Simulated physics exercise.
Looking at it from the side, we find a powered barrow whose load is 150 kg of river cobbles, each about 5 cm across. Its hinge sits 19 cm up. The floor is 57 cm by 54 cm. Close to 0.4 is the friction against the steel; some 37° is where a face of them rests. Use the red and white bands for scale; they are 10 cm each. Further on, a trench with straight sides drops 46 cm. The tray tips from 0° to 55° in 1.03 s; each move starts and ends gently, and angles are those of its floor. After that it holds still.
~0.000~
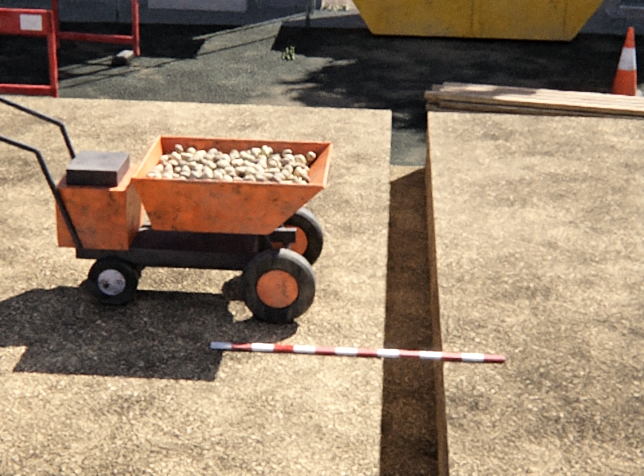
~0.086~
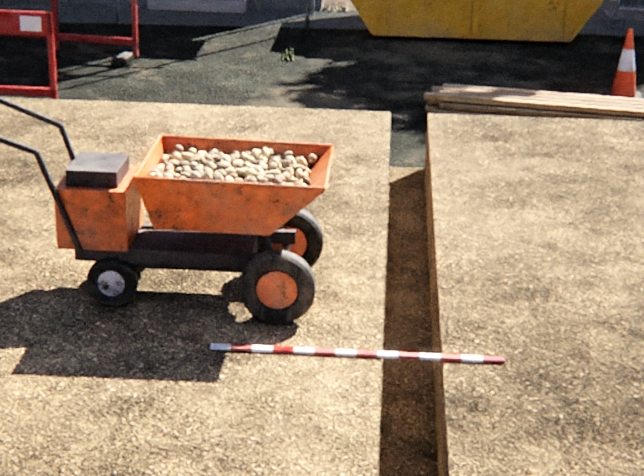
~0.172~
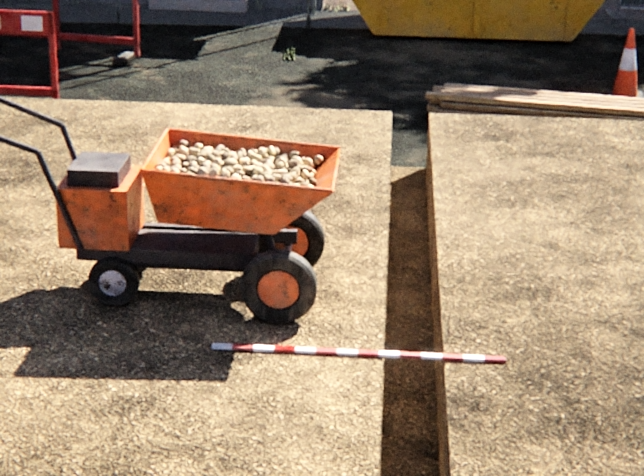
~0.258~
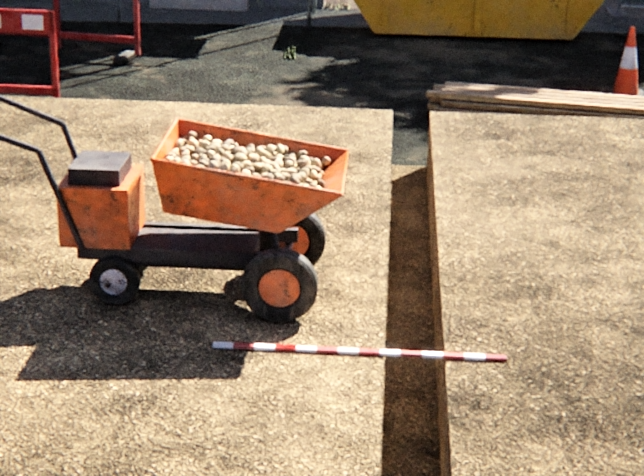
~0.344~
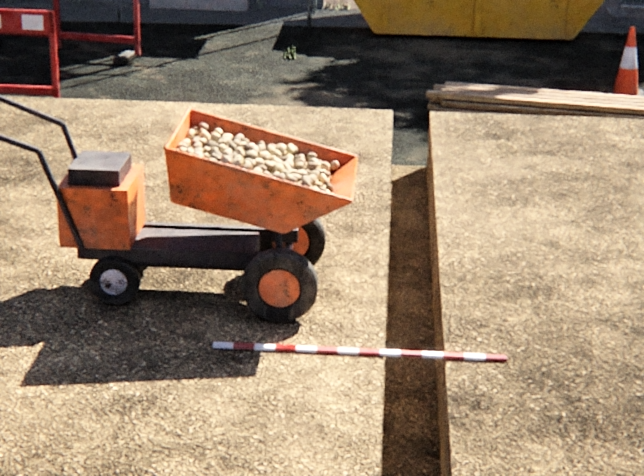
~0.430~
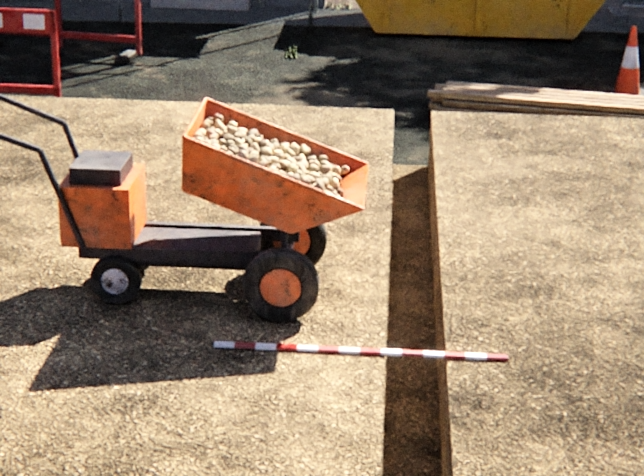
At the start, an orange powered barrow full of pale, rounded stones stands left of a straight-sided trench, its tray level. The tray then begins to tilt, its back end rising slowly and its front lip reaching further right. By the end it slopes clearly down toward the trench, stones still inside.
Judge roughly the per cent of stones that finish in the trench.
An estimated 55 per cent finish in the trench.
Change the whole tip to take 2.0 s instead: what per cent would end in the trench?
Near 65 per cent.
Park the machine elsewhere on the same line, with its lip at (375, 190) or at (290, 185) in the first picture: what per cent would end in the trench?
First spot about 15, second spot about 70 per cent.
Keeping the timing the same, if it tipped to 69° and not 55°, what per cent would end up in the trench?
Share in trench: Approx. 60%.
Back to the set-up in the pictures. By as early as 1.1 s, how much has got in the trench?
Roughly 10% by that time.
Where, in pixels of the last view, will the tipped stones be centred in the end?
At about pixel (425, 359) in the last view.
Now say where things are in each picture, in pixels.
In the first picture, lip at (324, 187), floor tilted 0°, highest stones at (236, 162).
In the second picture, the tray is at 1°, its lip at (325, 189); the top of the load is at (237, 162); the stones move at 0.2 m/s on average.
In the third picture, the tray is at 4°, its lip at (333, 191); the top of the load is at (213, 156); the stones move at 0.4 m/s on average.
In the fourth picture, lip at (342, 195), floor tilted 9°, highest stones at (206, 147); the stones move at 0.6 m/s on average.
In the fifth picture, the tray is at 14°, its lip at (352, 201); the top of the load is at (200, 138); the stones move at 0.7 m/s on average.
In the sixth picture, lip at (363, 209), floor tilted 21°, highest stones at (212, 129); the stones move at 0.7 m/s on average.
After 0.8 s the floor is at 46°; 100 % in the tray; the foremost stones are at (377, 216).
After 1.1 s the floor is at 55°; 88 % in the tray, 12 % in the trench; the foremost stones are at (441, 295).
After 1.5 s the floor is at 55°; 55 % in the tray, 25 % in the trench, 20 % past the trench; the foremost stones are at (527, 298).
After 3.4 s the floor is at 55°; 20 % in the tray, 55 % in the trench, 25 % past the trench; the foremost stones are at (636, 286).
